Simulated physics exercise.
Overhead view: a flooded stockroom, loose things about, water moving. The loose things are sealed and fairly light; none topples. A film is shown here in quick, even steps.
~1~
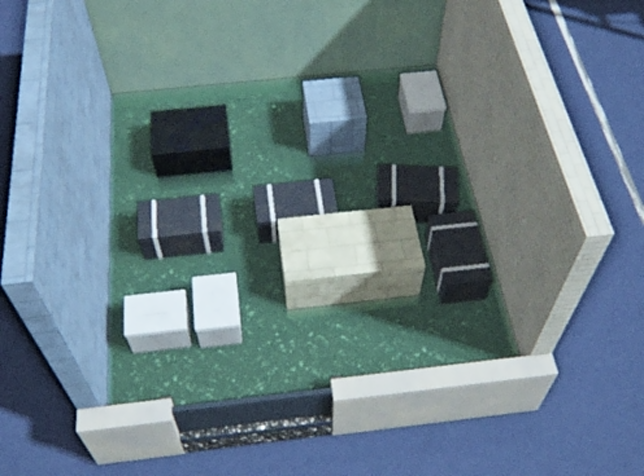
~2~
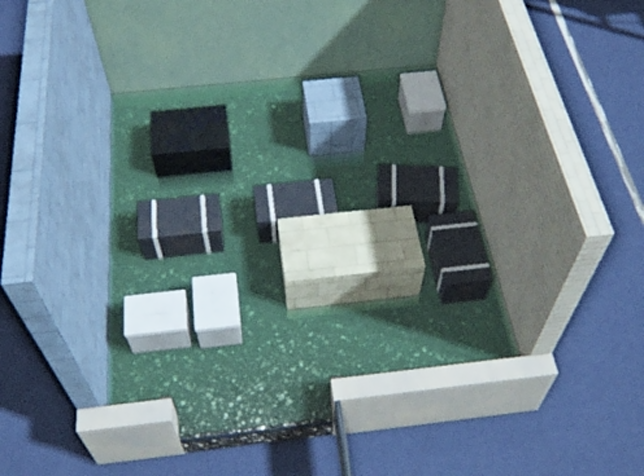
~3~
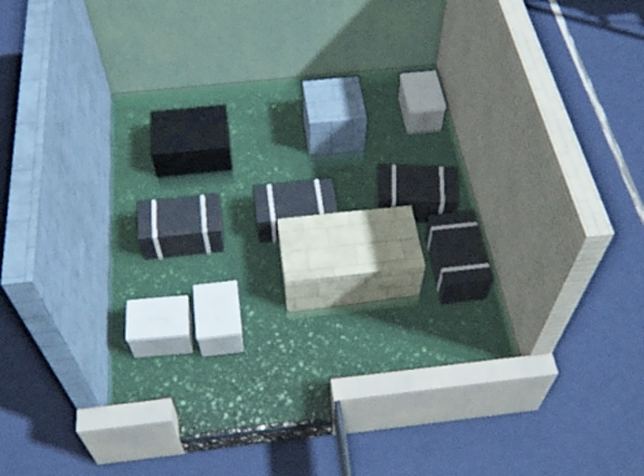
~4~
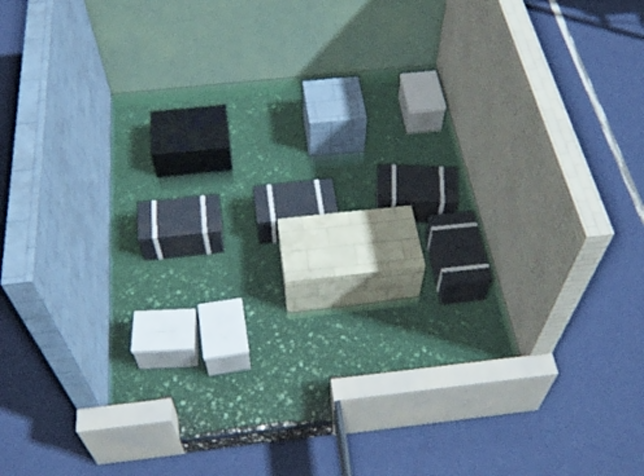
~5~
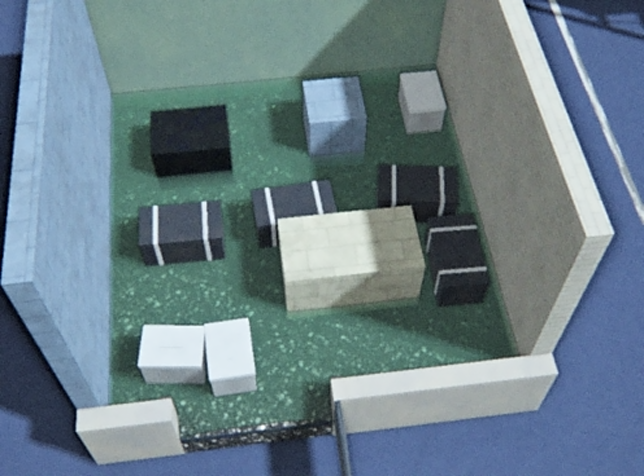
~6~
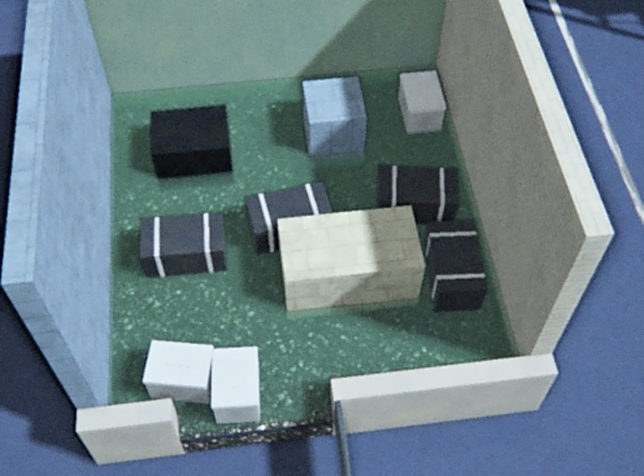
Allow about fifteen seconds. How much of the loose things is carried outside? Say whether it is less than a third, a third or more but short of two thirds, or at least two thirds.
It is at least two thirds.
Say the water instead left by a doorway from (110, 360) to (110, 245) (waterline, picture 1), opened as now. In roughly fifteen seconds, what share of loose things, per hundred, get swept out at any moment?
It works out at some 60 per cent of the things.
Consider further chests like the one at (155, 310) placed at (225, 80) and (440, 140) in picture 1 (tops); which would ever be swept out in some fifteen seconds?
As listed: No, no.
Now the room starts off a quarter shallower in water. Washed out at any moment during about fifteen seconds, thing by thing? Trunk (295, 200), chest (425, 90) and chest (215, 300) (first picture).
Sequence: Removed / not removed / removed.
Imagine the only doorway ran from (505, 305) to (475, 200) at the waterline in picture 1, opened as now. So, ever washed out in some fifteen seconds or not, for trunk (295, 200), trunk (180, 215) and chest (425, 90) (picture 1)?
In order: Escapes, remains, escapes.
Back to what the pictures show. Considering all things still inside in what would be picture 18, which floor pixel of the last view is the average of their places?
Their average sits at about pixel (359, 287).
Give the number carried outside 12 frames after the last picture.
That comes to 3.
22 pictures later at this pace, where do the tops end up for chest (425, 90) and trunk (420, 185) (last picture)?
(437, 150) and (459, 290), roughly.
A moment on, 2 of 7 are out; 5 afloat.
Next, 3 of 7 are out; 4 afloat.
Later, 5 of 7 are out; 2 afloat.
In the end, 5 of 7 are out; 2 afloat.
